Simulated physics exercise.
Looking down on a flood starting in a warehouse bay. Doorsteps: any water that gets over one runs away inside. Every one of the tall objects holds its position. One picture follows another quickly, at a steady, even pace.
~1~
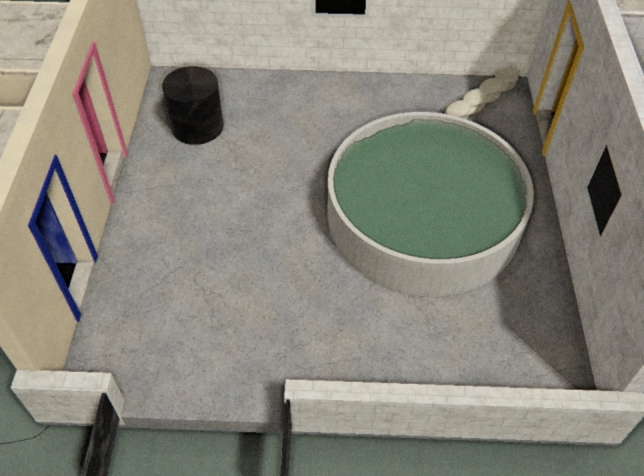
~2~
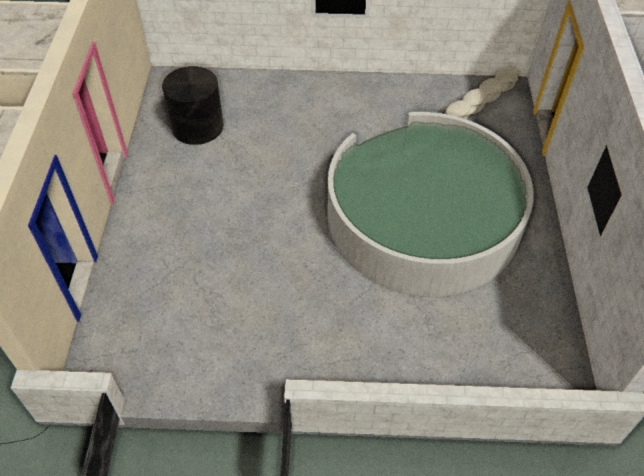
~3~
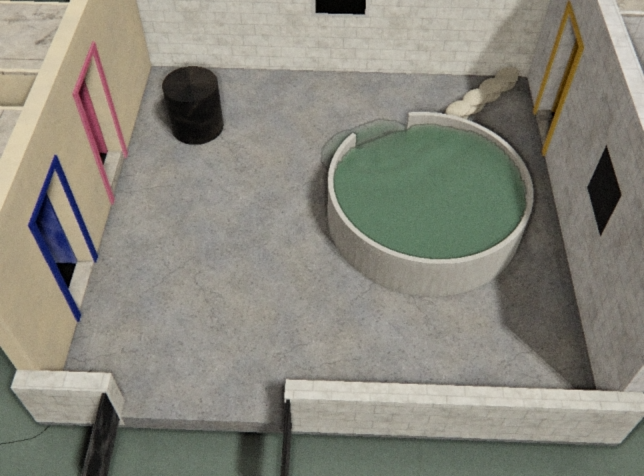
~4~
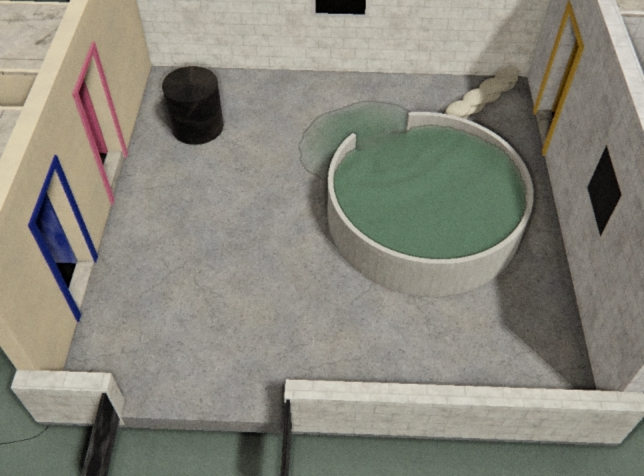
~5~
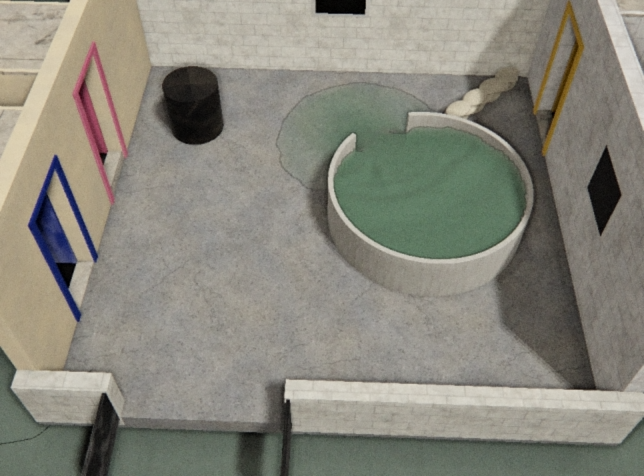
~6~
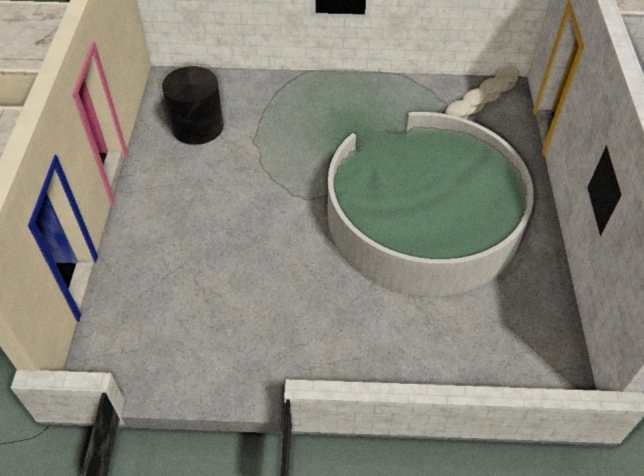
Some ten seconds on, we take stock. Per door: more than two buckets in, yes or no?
Yellow door no, pink door no, blue door no.
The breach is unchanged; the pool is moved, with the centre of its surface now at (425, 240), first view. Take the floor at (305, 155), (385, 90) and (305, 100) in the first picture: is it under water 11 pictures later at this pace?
Result: Inundated; inundated; inundated.
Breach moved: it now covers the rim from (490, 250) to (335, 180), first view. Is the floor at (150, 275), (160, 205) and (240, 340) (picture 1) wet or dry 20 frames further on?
Point by point: Soaked; soaked; soaked.
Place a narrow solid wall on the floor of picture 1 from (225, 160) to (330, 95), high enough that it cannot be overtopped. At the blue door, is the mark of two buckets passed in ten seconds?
Reading: The blue door goes beyond the limit.
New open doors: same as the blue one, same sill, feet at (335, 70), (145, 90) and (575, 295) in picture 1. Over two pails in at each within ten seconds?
Door one breaks the limit, door two breaks the limit, door three stays inside the limit.
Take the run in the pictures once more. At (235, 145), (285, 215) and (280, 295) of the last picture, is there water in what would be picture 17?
First spot submerged, second spot spared, third spot spared.
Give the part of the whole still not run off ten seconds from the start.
Close to 86 in a hundred.
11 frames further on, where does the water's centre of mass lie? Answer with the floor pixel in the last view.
Roughly (376, 171) in the last picture.
A moment on, water covers 25 % of the floor; the yellow door not reached, the pink door not reached, the blue door not reached.
Next, water covers 30 % of the floor; the yellow door not reached, the pink door not reached, the blue door not reached.
Then, water covers 40 % of the floor; the yellow door wet at the sill, nothing in, the pink door wet at the sill, nothing in, the blue door not reached.
Later, water covers 75 % of the floor; the yellow door wet at the sill, nothing in, the pink door wet at the sill, nothing in, the blue door under two buckets in.
In the end, water covers 95 % of the floor; the yellow door wet at the sill, nothing in, the pink door wet at the sill, nothing in, the blue door under two buckets in.
